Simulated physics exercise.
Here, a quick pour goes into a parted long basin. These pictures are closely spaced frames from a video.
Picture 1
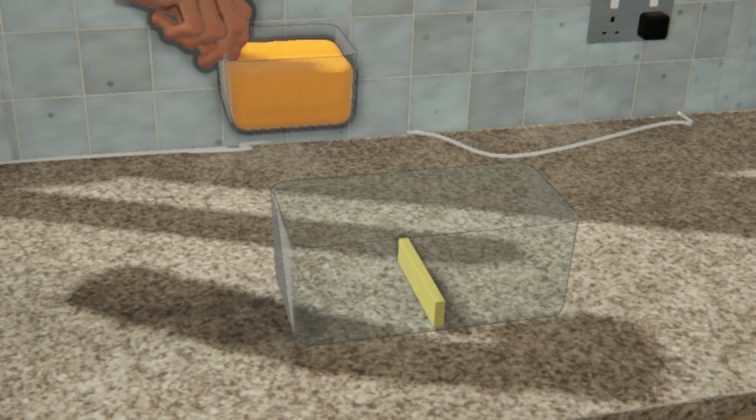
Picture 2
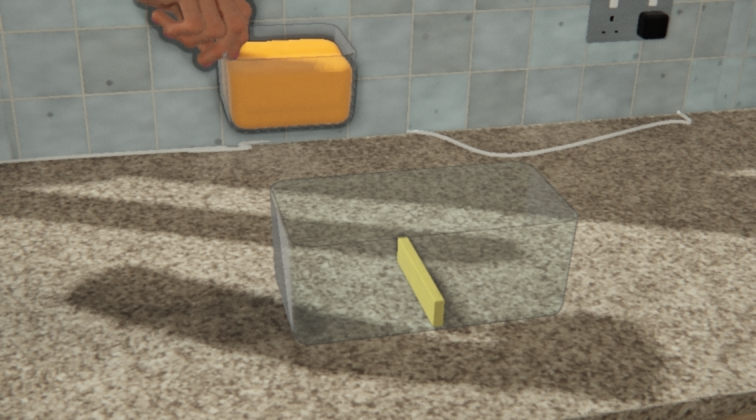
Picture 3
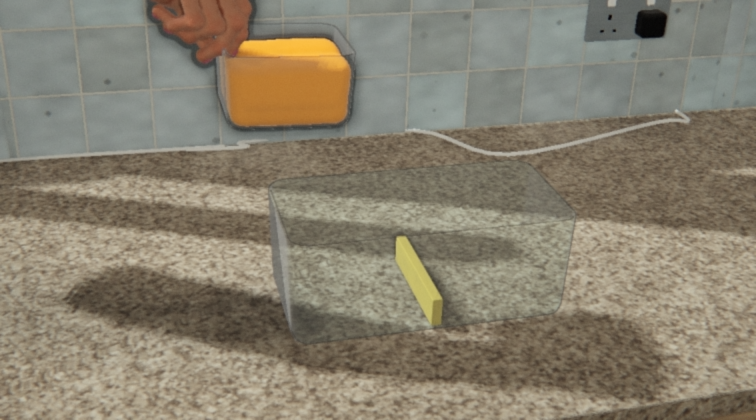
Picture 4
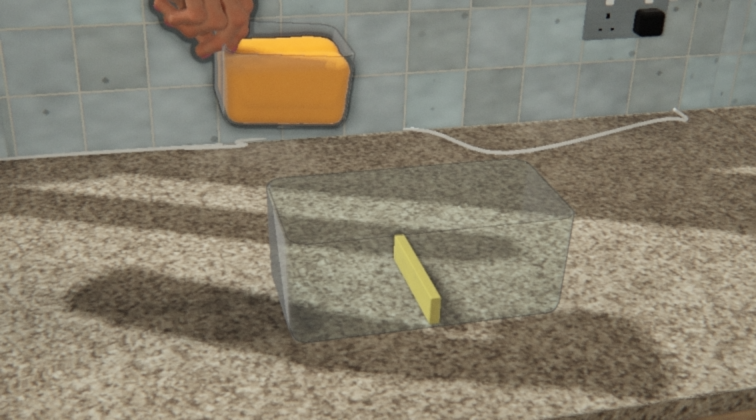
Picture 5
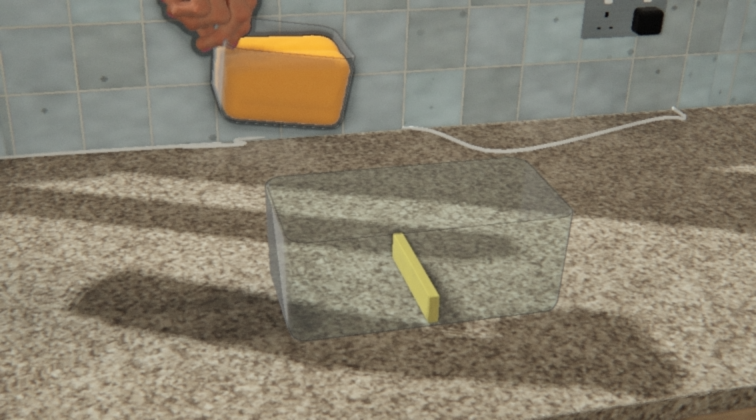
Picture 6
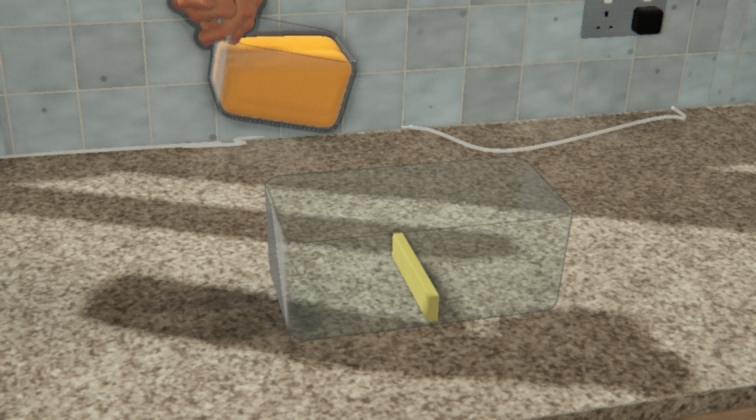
A hand at the upper left holds a clear container of orange juice above a speckled brown stone countertop, seen from the front and slightly above, against blue-grey wall tiles. Below it sits a long, clear basin with a yellow divider inside, while a white cable and a socket with a black plug lie behind. The container gradually tilts rightward, its juice staying inside, as the view drifts very slightly.
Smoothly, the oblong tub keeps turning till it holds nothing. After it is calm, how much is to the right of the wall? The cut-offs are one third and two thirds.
The right side is left with enough for a third but not past two thirds.
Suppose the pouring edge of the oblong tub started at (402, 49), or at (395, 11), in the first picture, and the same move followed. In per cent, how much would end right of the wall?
Close to 75 in a hundred, then close to 70 in a hundred.
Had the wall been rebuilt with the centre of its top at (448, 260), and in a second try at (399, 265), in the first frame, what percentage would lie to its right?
It would come to roughly 5 per cent the first time and roughly 65 per cent the second.
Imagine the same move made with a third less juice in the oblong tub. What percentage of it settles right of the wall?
5 per cent or so.
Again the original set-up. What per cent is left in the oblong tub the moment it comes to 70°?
Near 50 percent is still in there.
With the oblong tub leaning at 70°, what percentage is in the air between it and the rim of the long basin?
Estimated at 35 per cent or so.
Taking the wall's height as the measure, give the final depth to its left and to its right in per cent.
Levels: Left around 50 per cent, right around 40 per cent.
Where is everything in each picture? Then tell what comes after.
In the first picture, it leans 0°; its right rim is at (347, 41); the juice meets the walls at (224, 59) and (343, 53); the long basin's rim runs from (281, 216) to (554, 191); the wall's top is at (421, 269).
In the second picture, it leans 1°; its right rim is at (346, 40); the juice meets the walls at (224, 59) and (342, 52).
In the third picture, it leans 2°; its right rim is at (345, 41); the juice meets the walls at (222, 57) and (341, 52).
In the fourth picture, it leans 5°; its right rim is at (345, 42); the juice meets the walls at (221, 55) and (340, 51).
In the fifth picture, it leans 9°; its right rim is at (345, 45); the juice meets the walls at (221, 54) and (341, 49).
In the sixth picture, it leans 13°; its right rim is at (346, 49); the juice meets the walls at (221, 54) and (342, 49).
A moment on, the oblong tub is tipped part way and 49 per cent is still to pour, 12 is left of the wall and 5 right of it.
Next, the oblong tub is tipped right over and 7 per cent is still to pour, 43 is left of the wall and 42 right of it.
Then the oblong tub is tipped right over and 0 per cent is still to pour, 56 is left of the wall and 43 right of it.
Later the oblong tub is tipped right over and 0 per cent is still to pour, 56 is left of the wall and 44 right of it.
In the end 56 per cent lies left of the wall, 44 right of it and 1 outside.
